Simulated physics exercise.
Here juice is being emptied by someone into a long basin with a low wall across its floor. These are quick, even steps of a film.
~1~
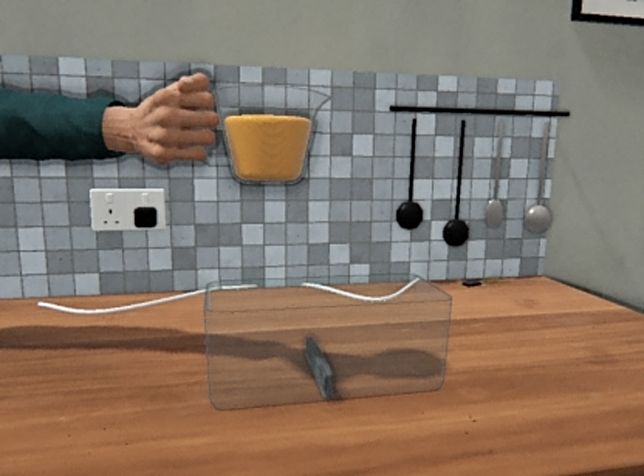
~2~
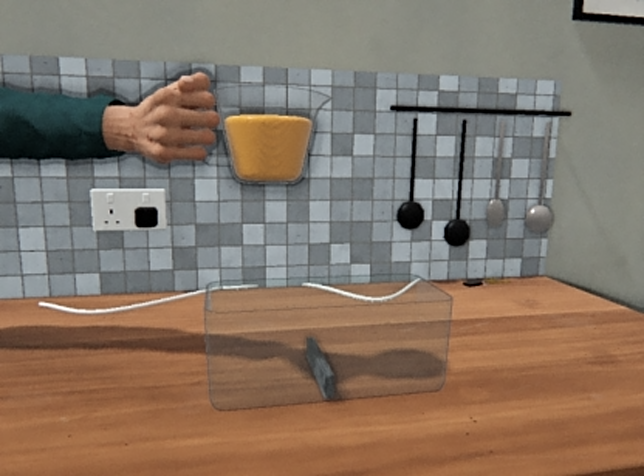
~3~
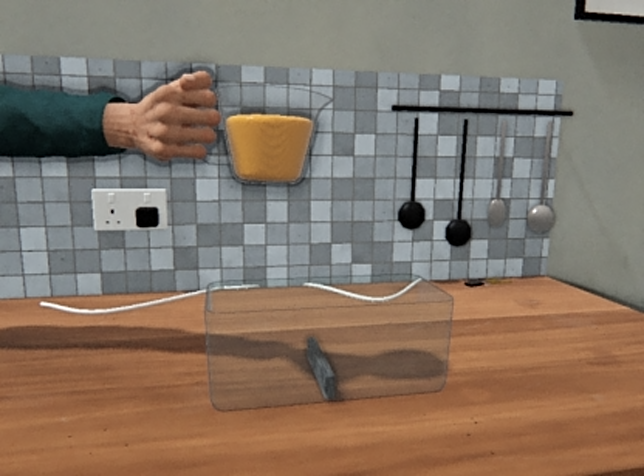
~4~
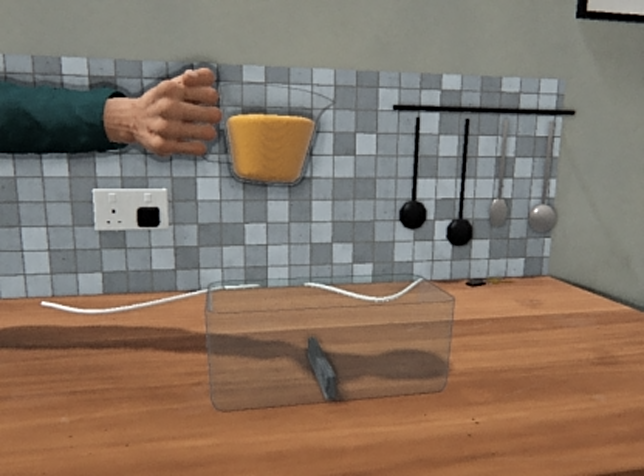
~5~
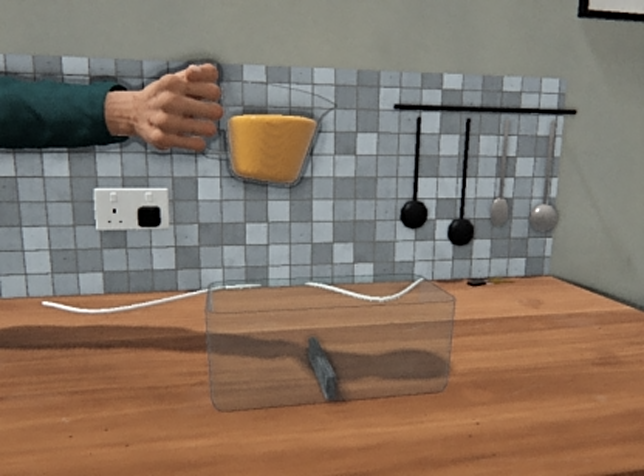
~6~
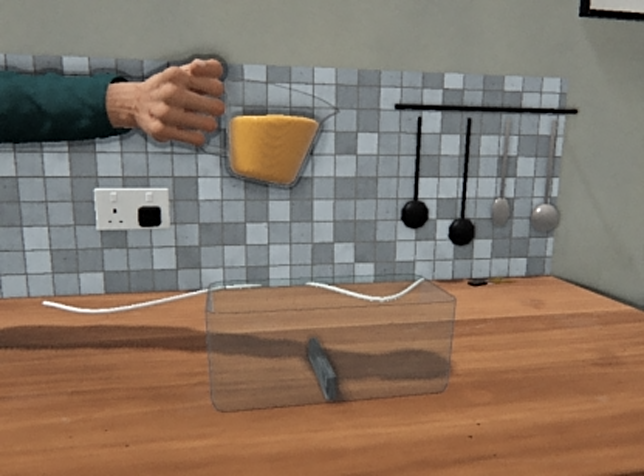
A hand in a dark green sleeve slowly tilting a clear jug of orange juice rightward above a transparent basin on a wooden counter.
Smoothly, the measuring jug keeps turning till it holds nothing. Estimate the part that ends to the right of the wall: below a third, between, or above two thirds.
Larger than two thirds.
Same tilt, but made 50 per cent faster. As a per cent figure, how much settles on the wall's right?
Around 80 percent ends up there.
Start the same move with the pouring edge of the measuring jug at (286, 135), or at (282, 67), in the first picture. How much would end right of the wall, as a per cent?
70 % and 80 %.
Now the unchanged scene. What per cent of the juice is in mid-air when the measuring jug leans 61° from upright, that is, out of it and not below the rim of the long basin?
Around 20 in a hundred.
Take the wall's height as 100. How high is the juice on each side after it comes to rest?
It settles around 10 on the left side and around 70 on the right side.
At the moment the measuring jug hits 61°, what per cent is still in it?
I'd put it at some 80 in a hundred.
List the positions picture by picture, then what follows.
In the first frame, it leans 0°; its right rim is at (331, 98); the juice meets the walls at (223, 119) and (311, 122); the long basin's rim runs from (206, 297) to (433, 287); the wall's top is at (319, 355).
In the second frame, it leans 0°; its right rim is at (332, 98); the juice meets the walls at (224, 120) and (310, 122).
In the third frame, it leans 2°; its right rim is at (333, 100); the juice meets the walls at (225, 119) and (312, 122).
In the fourth frame, it leans 4°; its right rim is at (336, 102); the juice meets the walls at (227, 119) and (313, 123).
In the fifth frame, it leans 8°; its right rim is at (338, 106); the juice meets the walls at (228, 119) and (315, 122).
In the sixth frame, it leans 12°; its right rim is at (340, 111); the juice meets the walls at (229, 120) and (317, 123).
A moment on, the measuring jug is tipped part way and 82 per cent is still to pour, 0 is left of the wall and 1 right of it.
Next, the measuring jug is tipped on its side and 22 per cent is still to pour, 2 is left of the wall and 47 right of it.
Then the measuring jug is tipped on its side and 1 per cent is still to pour, 12 is left of the wall and 81 right of it.
Later the measuring jug is tipped on its side and 0 per cent is still to pour, 13 is left of the wall and 84 right of it.
Finally, 13 per cent lies left of the wall, 84 right of it and 3 outside.
